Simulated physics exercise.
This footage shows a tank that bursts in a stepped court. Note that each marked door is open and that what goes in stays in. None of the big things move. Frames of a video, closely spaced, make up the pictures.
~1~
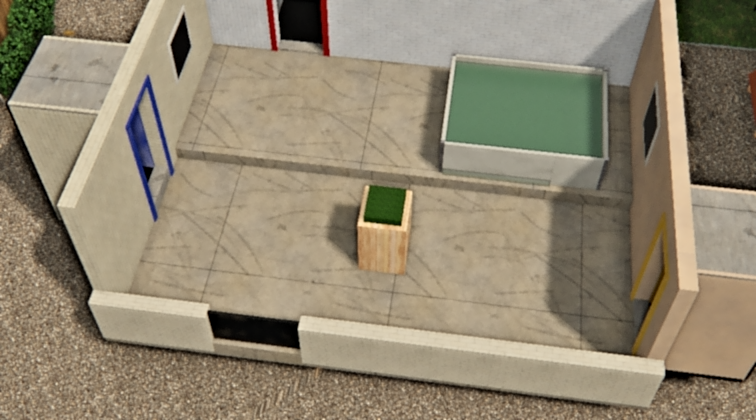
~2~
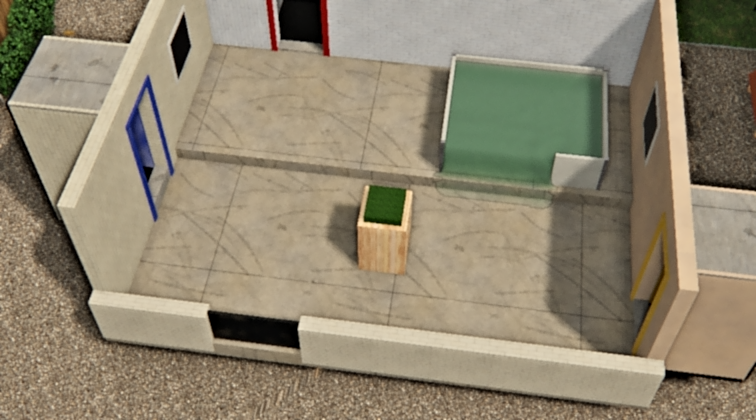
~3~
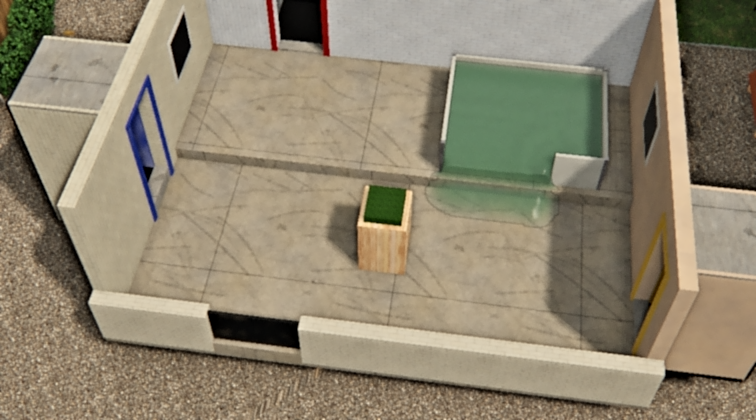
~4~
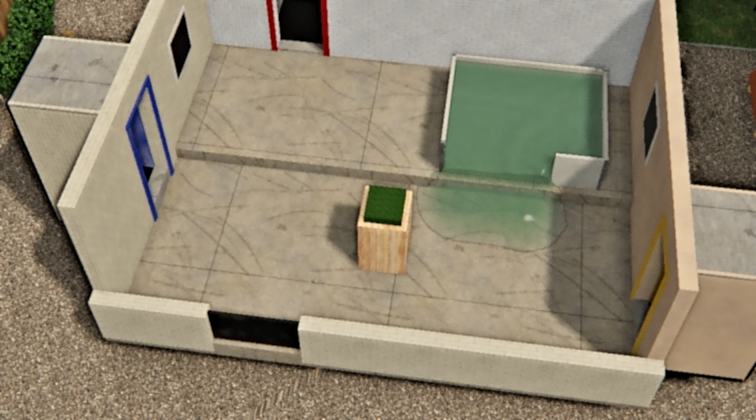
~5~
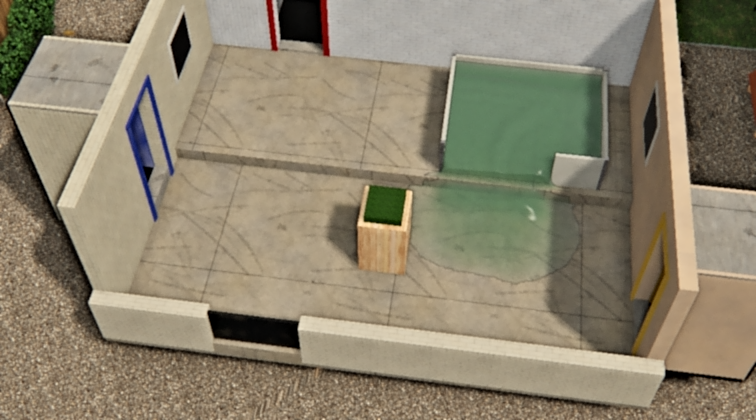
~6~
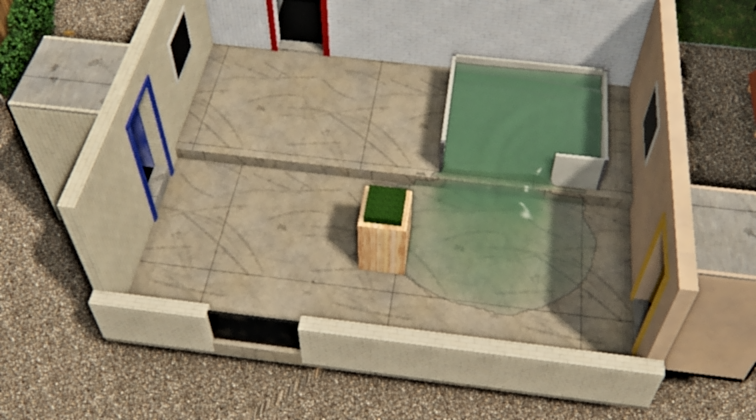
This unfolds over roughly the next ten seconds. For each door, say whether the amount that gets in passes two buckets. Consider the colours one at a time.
The yellow door will be over the limit, the red door will be within bounds, the blue door will be within bounds.
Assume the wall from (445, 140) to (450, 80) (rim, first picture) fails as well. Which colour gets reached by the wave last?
That's the yellow one.
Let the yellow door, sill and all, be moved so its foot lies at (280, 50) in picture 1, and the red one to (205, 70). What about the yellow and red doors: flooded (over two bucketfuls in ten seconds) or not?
I'd put the yellow door as under and the red door as under.
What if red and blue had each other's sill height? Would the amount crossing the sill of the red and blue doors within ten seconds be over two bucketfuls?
The red door falls short of it, while the blue door overshoots the limit.
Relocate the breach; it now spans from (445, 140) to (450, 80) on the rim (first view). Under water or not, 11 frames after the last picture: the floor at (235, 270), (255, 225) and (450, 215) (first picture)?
First soaked, second soaked, third unwetted.
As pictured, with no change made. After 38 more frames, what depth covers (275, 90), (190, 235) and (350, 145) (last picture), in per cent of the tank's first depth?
Taking the places in turn, I get roughly 0, 18 and 0 percent.
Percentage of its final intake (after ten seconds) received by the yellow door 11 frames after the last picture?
It would be roughly 0 percent of the ten-second total.
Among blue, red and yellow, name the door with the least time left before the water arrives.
It's the door marked yellow.
A moment on, water covers 30 % of the floor; the yellow door wet at the sill, nothing in, the red door not reached, the blue door not reached.
Next, water covers 35 % of the floor; the yellow door under two buckets in, the red door not reached, the blue door not reached.
Then, water covers 60 % of the floor; the yellow door over two buckets in, the red door not reached, the blue door not reached.
Later, water covers 60 % of the floor; the yellow door far over two buckets in, the red door not reached, the blue door wet at the sill, nothing in.
In the end, water covers 65 % of the floor; the yellow door far over two buckets in, the red door not reached, the blue door wet at the sill, nothing in.
